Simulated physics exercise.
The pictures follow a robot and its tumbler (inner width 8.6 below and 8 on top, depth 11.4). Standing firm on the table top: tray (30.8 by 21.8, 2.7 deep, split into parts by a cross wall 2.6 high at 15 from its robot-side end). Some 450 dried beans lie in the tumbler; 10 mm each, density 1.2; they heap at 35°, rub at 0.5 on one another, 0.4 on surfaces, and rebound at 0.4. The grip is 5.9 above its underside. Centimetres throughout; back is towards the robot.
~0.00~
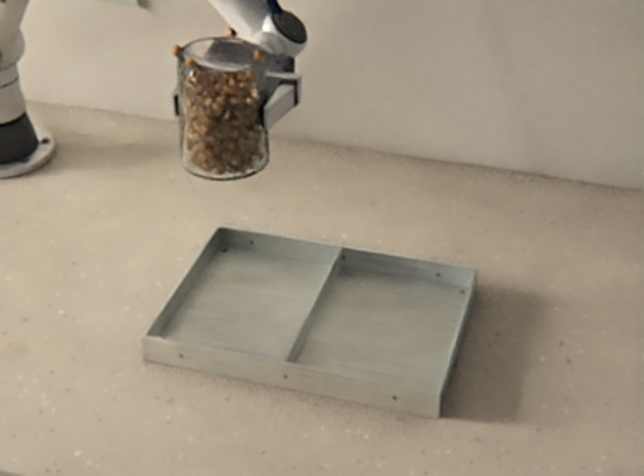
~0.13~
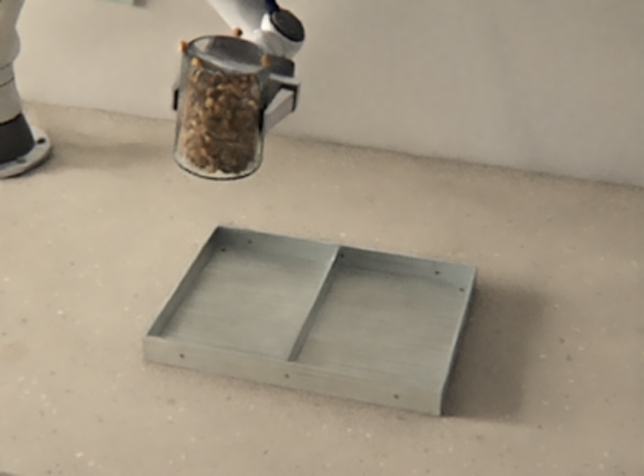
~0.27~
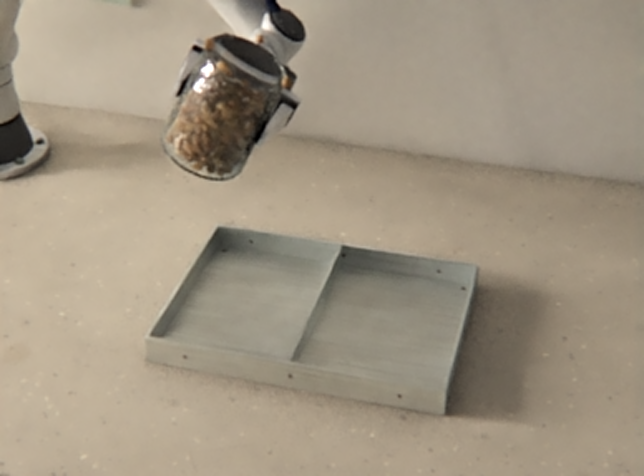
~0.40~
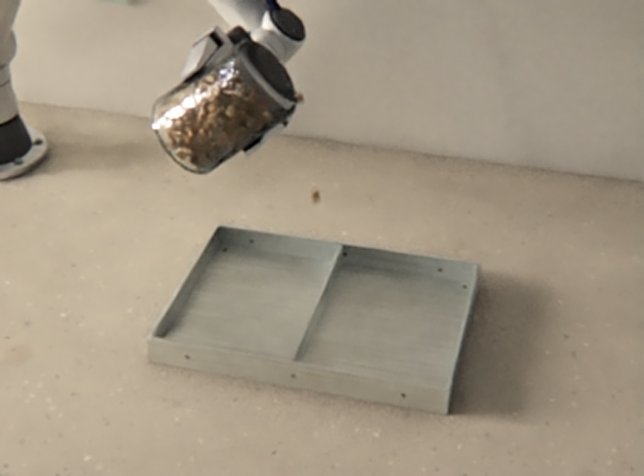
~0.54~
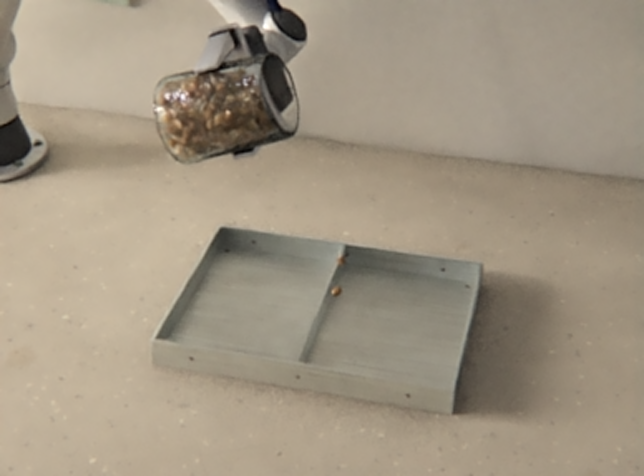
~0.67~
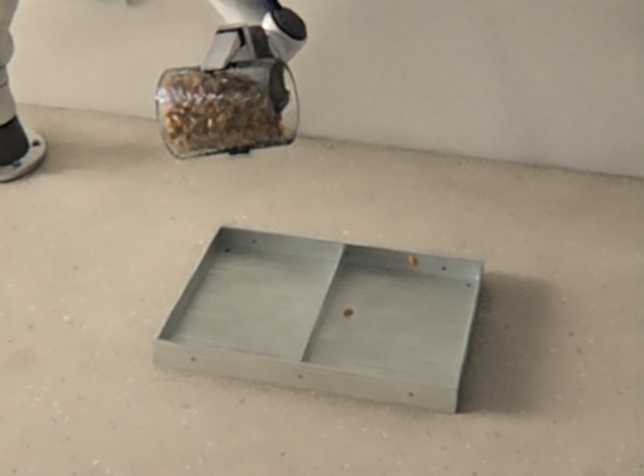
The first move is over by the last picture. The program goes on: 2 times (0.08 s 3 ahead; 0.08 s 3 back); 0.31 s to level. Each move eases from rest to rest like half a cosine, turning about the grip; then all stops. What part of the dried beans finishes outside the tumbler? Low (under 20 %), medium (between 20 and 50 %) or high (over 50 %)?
Outside the tumbler the share is medium, between 20 and 50 %.
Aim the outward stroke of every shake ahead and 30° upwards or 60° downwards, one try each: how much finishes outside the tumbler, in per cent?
About 45 and 5 per cent.
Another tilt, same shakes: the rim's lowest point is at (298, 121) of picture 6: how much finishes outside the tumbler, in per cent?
About 10 per cent.
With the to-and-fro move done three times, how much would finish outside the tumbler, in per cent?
It would be near 40 per cent.
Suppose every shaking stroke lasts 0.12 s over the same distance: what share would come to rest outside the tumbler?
Then about 15 per cent.
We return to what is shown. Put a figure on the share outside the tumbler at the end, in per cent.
Some 30 per cent.
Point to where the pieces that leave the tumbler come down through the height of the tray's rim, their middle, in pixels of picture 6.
Near (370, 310).
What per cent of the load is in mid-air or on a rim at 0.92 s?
Roughly 11 per cent.
After 0.92 s, tilted 76° forward, highest piece 28 above the table; 396 in the tumbler, 2 in the far-side part, 51 in flight or on a rim.
After 1.17 s, tilted 27° forward, highest piece 29 above the table; 319 in the tumbler, 107 in the far-side part, 13 in the robot-side part, 10 in flight or on a rim.
After 1.50 s, level, highest piece 27 above the table; 318 in the tumbler, 116 in the far-side part, 15 in the robot-side part.
After 2.55 s, level, highest piece 27 above the table; 318 in the tumbler, 116 in the far-side part, 15 in the robot-side part.
At rest, 318 in the tumbler, 116 in the far-side part, 15 in the robot-side part. That is 29 % outside the tumbler.
